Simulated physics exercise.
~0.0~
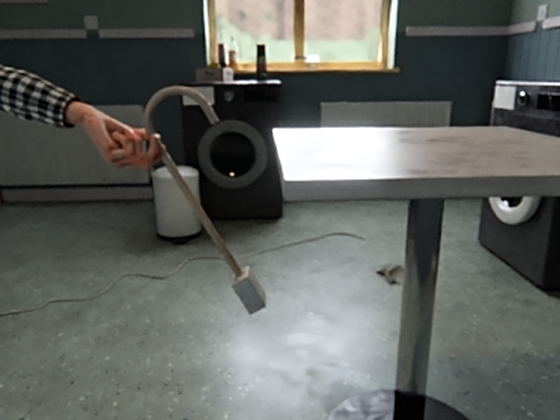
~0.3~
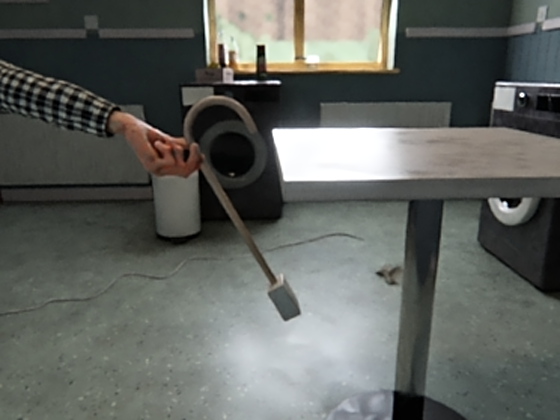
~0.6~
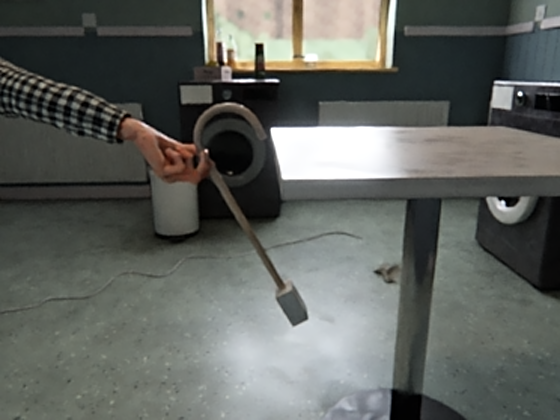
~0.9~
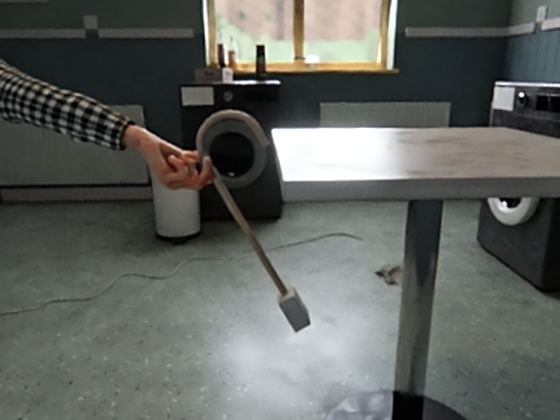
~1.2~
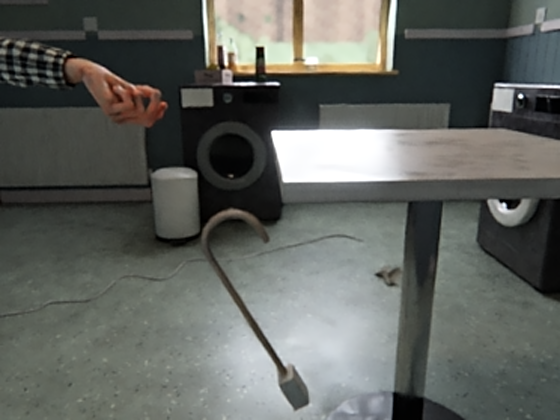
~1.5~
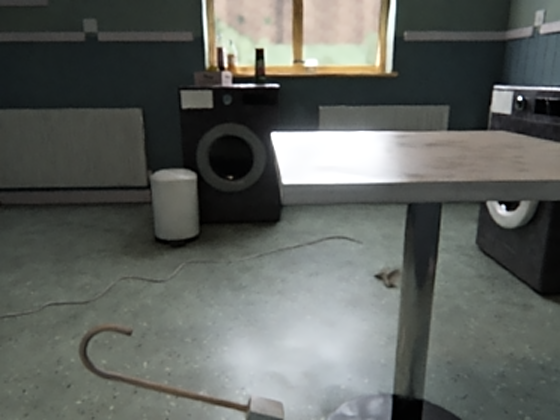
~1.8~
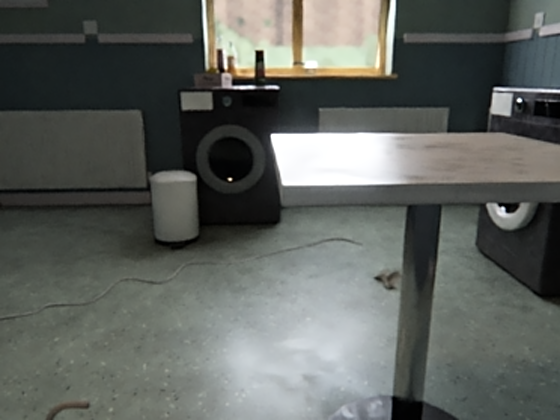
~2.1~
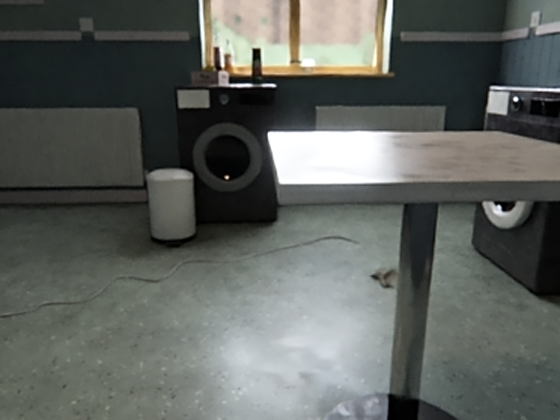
A hand holds a hooked white brush beside a table, lets go, and it falls down.
